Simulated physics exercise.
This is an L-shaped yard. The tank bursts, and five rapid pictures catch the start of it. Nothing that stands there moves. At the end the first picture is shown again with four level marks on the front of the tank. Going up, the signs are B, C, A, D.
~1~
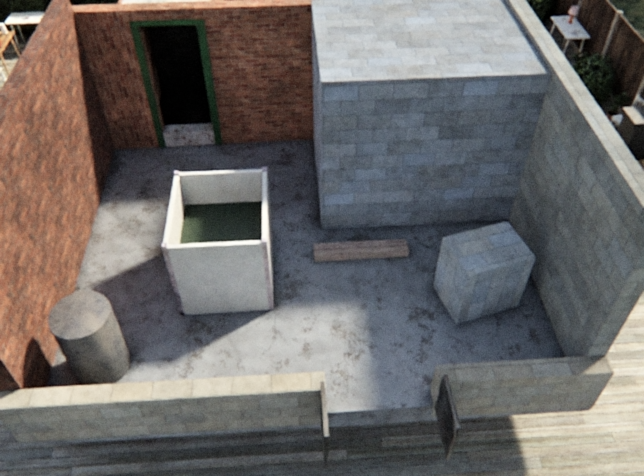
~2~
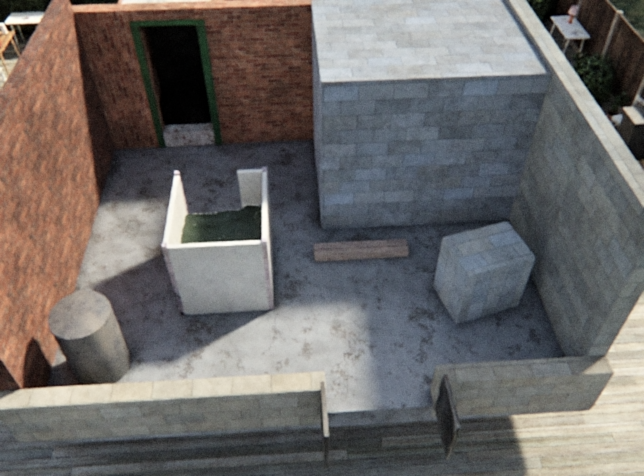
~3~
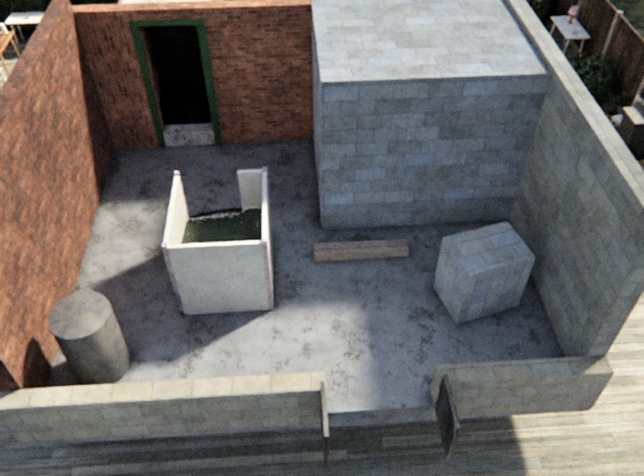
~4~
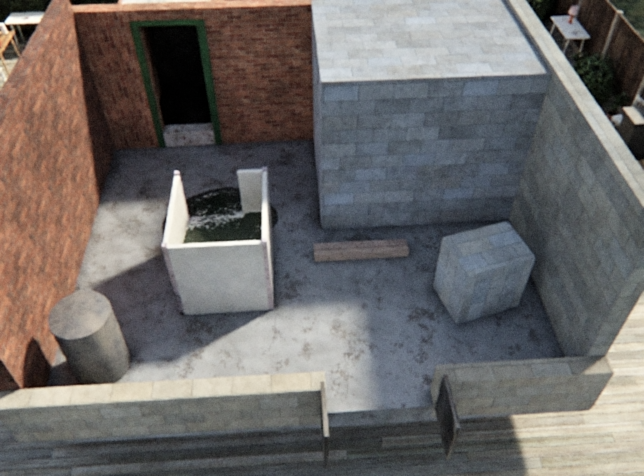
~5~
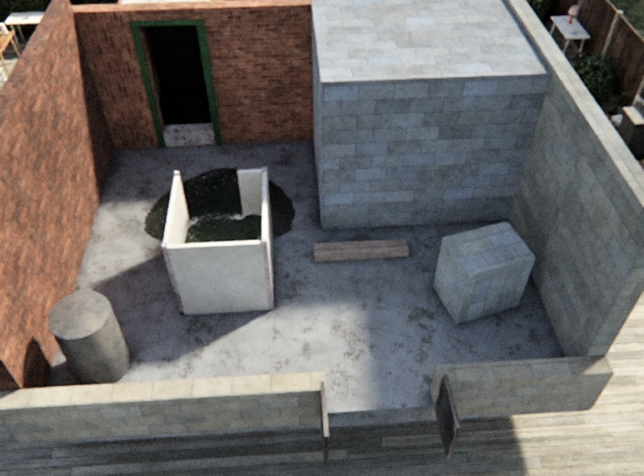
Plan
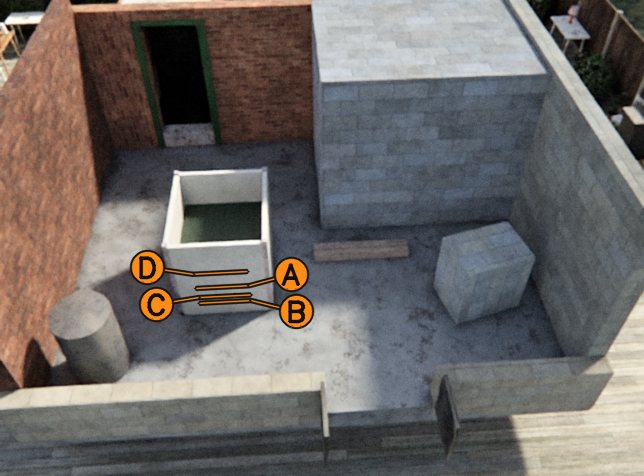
Dark water sat still in a pale, open-topped tank in a walled yard until the tank's back side opened, then it poured out behind and spread over the ground toward the green doorway.
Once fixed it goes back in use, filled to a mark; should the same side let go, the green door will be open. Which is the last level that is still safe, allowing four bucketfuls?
D is the one.
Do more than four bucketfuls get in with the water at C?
No, not at all.
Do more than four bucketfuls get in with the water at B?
No, not at all.
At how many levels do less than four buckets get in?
All of them.
On the marked copy, A at (222, 287); B at (225, 301); C at (224, 296); D at (220, 272); from the bottom up B, C, A, D.
If A is chosen, nothing gets over.
If B is chosen, nothing gets over.
If C is chosen, nothing gets over.
If D is chosen, a splash gets over, under a bucket.
